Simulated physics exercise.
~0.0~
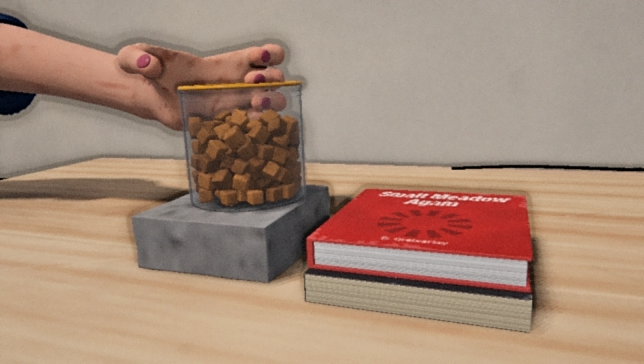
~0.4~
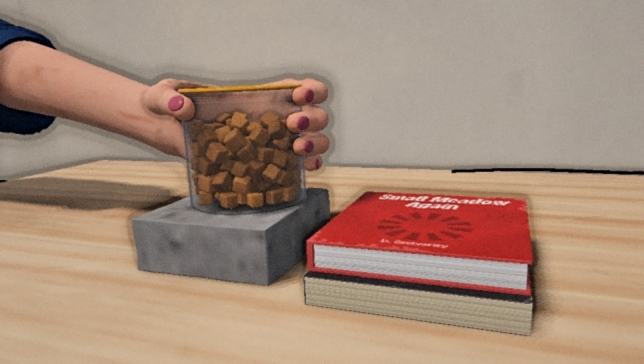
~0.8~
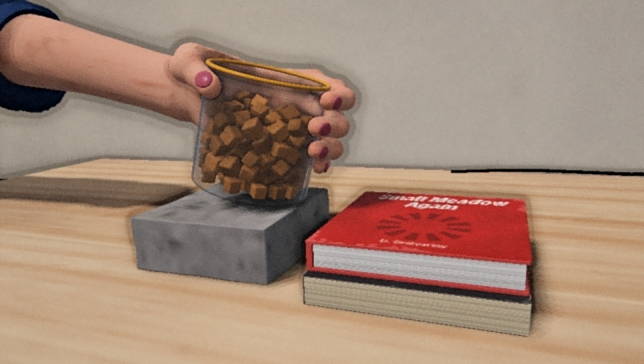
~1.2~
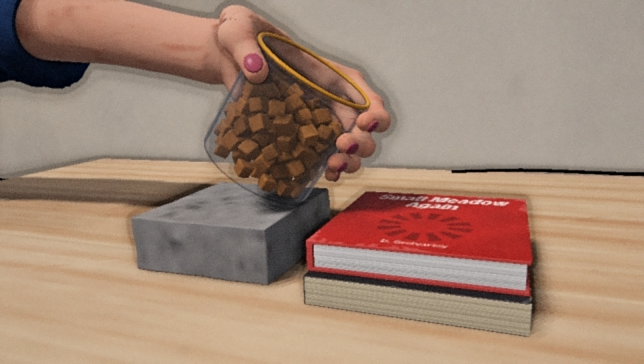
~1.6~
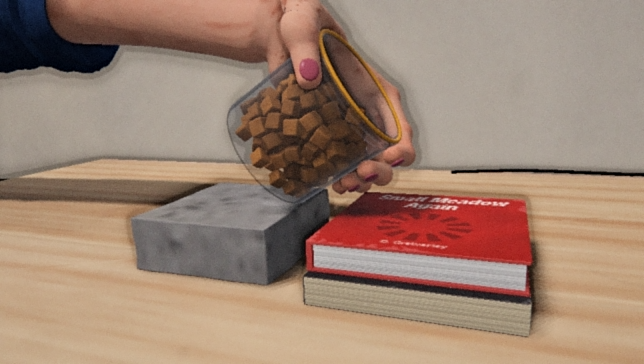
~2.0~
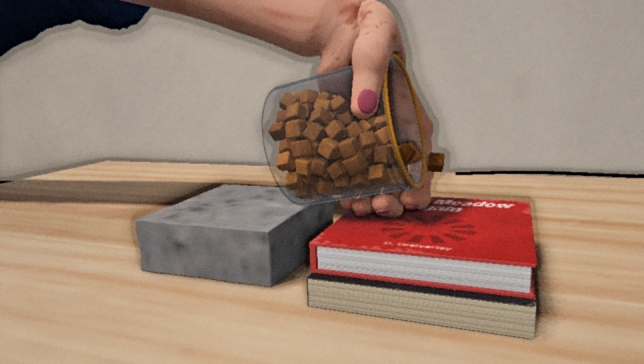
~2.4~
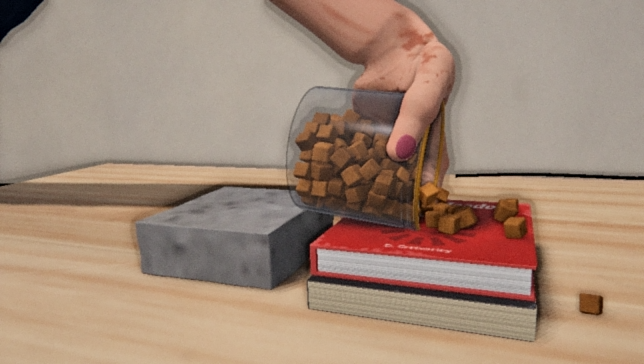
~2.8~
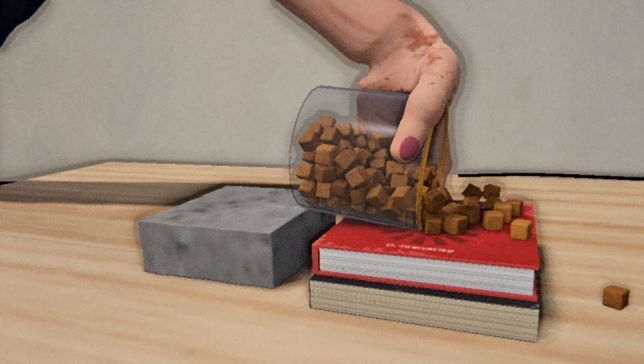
A hand with painted nails gripped a clear jar of brown sugar cubes on a gray block, lifted it and tipped it right until it lay on a red book atop another, spilling some cubes onto the cover and one onto the counter.
